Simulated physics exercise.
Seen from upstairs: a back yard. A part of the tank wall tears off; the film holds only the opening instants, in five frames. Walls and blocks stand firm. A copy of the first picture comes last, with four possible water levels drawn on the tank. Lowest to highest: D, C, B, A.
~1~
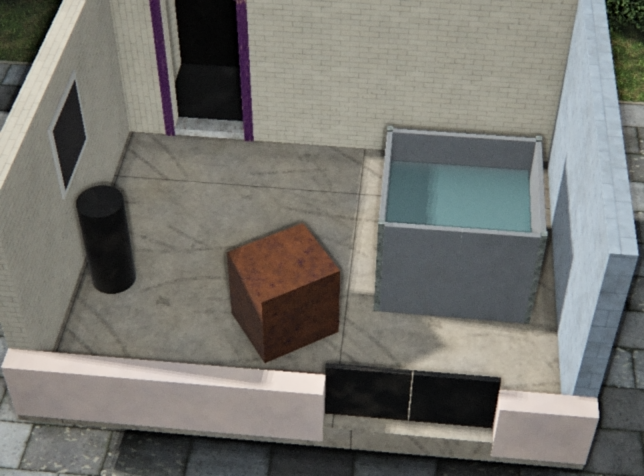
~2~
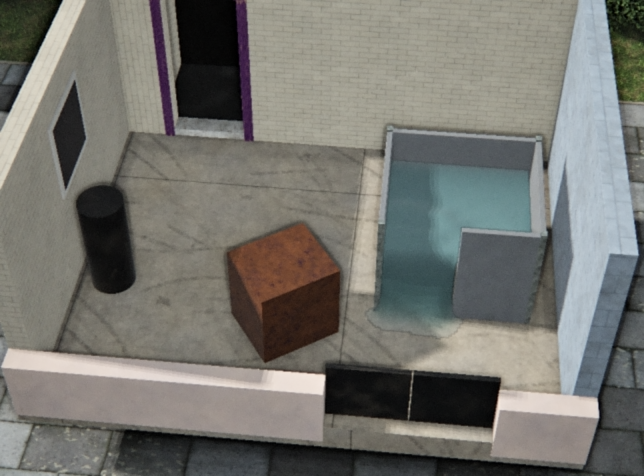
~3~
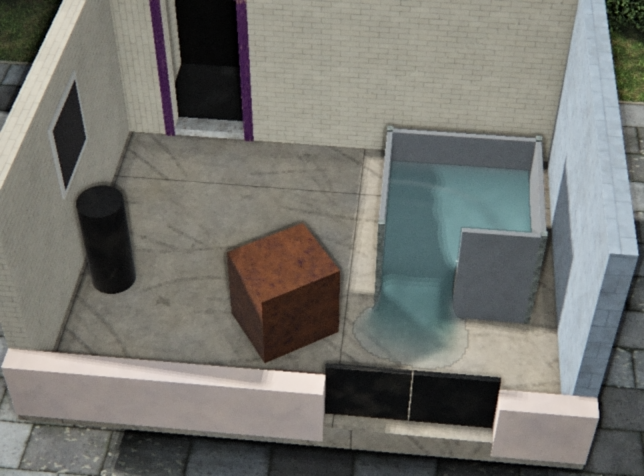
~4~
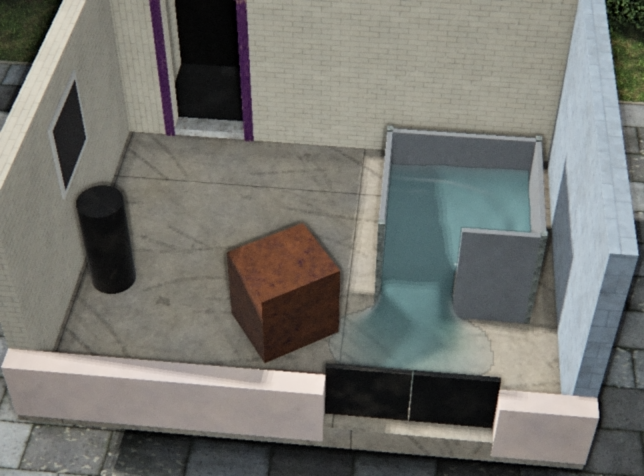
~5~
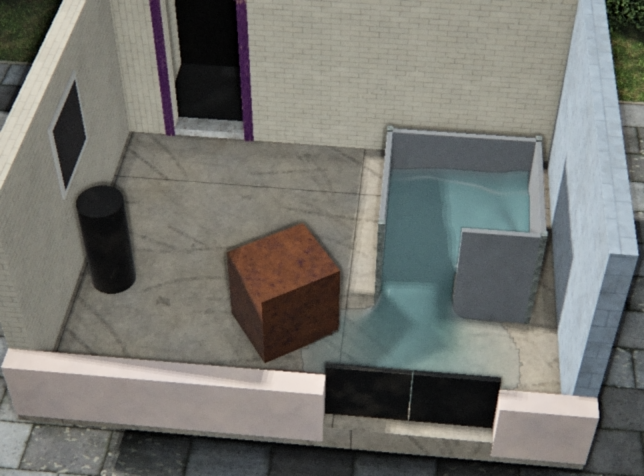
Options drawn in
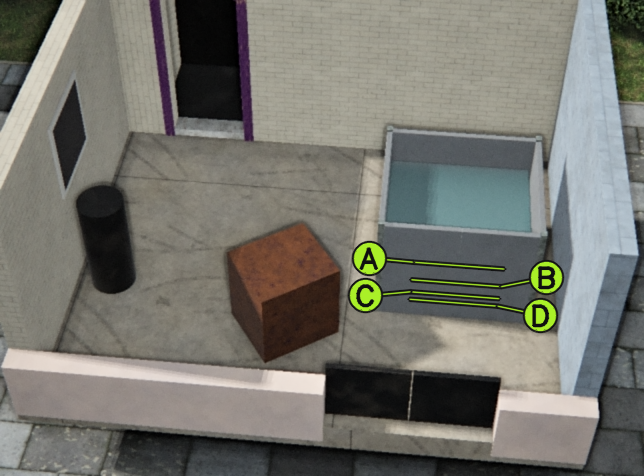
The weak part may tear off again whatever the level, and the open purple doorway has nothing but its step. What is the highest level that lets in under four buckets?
Mark A just does it.
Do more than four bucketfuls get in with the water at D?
No, not at all.
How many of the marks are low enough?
All of them.
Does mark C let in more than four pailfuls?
No, not at all.
On the marked copy, A at (458, 265); B at (456, 283); C at (454, 295); D at (453, 302); from the bottom up D, C, B, A.
With A, a splash gets over, under a bucket.
With B, nothing gets over.
With C, nothing gets over.
With D, nothing gets over.
